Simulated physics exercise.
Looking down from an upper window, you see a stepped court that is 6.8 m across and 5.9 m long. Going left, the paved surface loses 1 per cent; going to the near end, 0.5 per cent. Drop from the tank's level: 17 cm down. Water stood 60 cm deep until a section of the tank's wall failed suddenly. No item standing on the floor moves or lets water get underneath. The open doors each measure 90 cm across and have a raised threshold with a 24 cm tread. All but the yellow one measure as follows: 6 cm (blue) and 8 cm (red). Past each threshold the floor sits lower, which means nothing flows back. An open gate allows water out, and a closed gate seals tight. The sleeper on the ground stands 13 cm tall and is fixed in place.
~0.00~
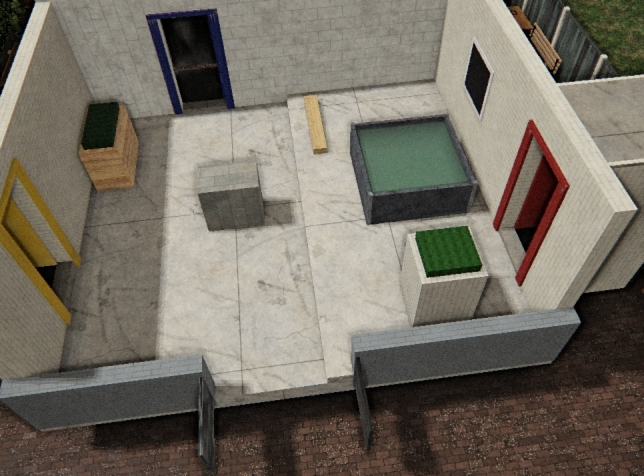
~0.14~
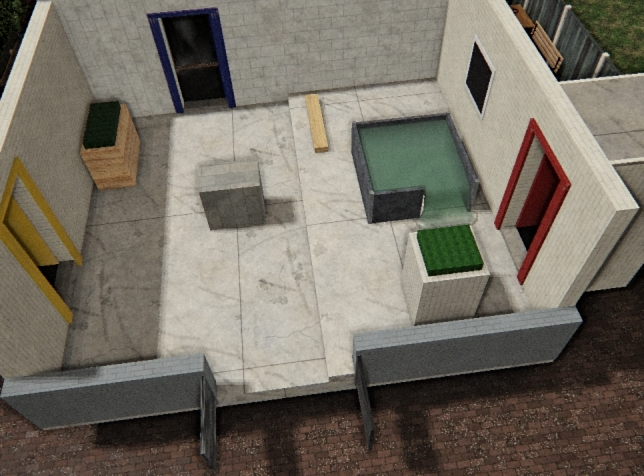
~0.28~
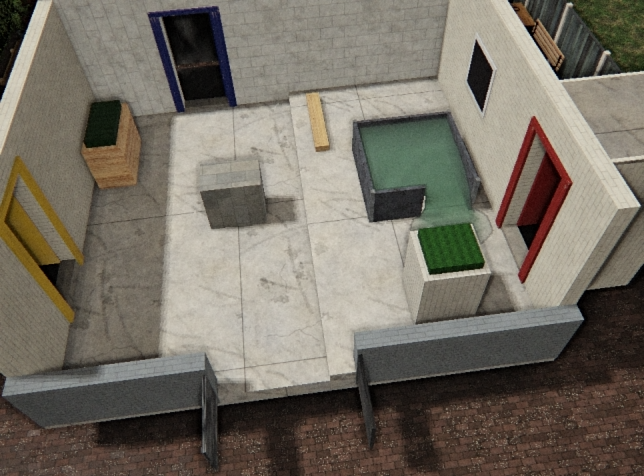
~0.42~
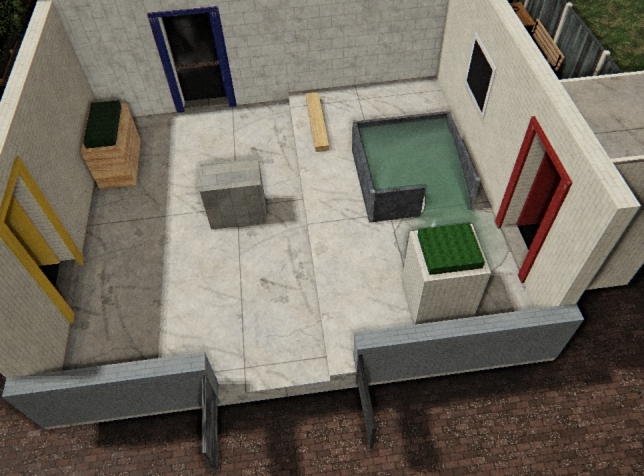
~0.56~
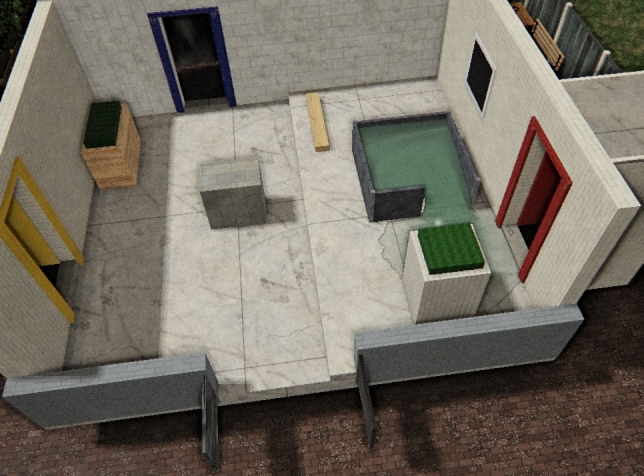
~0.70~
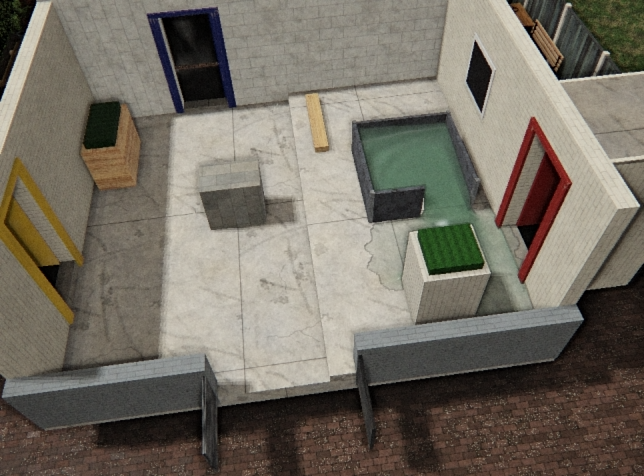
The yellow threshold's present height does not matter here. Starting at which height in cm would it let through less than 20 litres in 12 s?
From about 7.5 cm upwards.
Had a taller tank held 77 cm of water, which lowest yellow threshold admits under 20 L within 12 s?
Roughly 10.5 centimetres would do it.
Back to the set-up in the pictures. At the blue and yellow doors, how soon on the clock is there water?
Arrival times - blue: 10.5 seconds; yellow: 4.5 seconds.
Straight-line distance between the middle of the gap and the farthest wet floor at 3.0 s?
About 4.8 metres out.
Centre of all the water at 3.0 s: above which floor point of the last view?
The water is centred near (410, 236).
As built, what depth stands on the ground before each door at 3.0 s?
Reading in centimetres: Blue = 0, red = 17, yellow = 0.
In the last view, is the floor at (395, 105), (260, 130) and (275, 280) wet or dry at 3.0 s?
Taking the spots one by one: Untouched, untouched, swamped.
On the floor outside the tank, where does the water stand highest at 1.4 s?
Near (535, 331).
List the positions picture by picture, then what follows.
The first frame shows the tank at (410, 156) is whole and still, 60 cm deep; the yellow door at (46, 253) is dry.
In the second frame, water pours out at (445, 202) and has run 0.3 m, to a hidden place; about 8 cm deep outside, 60 cm at the back.
In the third frame, the gap is at (445, 203), the front 0.8 m out at a hidden place; the back of the tank holds 60 cm.
In the fourth frame, the gap is at (445, 203), the front 1.3 m out at a hidden place; the back of the tank holds 59 cm.
In the fifth frame, the gap is at (445, 203), the front 1.9 m out at (483, 306); the back of the tank holds 53 cm.
In the sixth frame, the gap is at (445, 203), the front 2.3 m out at a hidden place; the back of the tank holds 50 cm; 4.7 m in a straight line remain to the yellow door at (49, 252).
After 1.4 s water covers 15 % of the floor, deepest (42 cm) near (535, 331); it has not reached the yellow door.
After 3.0 s water covers 35 % of the floor, deepest (26 cm) near (522, 332); it has not reached the yellow door.
After 12.0 s water covers 80 % of the floor, deepest (8 cm) near (58, 402); 7 cm at the yellow door, 0 litres in over its 19 cm threshold.
At the yellow door as built, the water arrived by 4.4 s and peaked near 12 cm at 4.6 s.
With a threshold of 7 cm, 27 litres would have come in within the 12 s; with 9.5 cm, 4 litres. So under 20 litres takes about 7.5 cm.
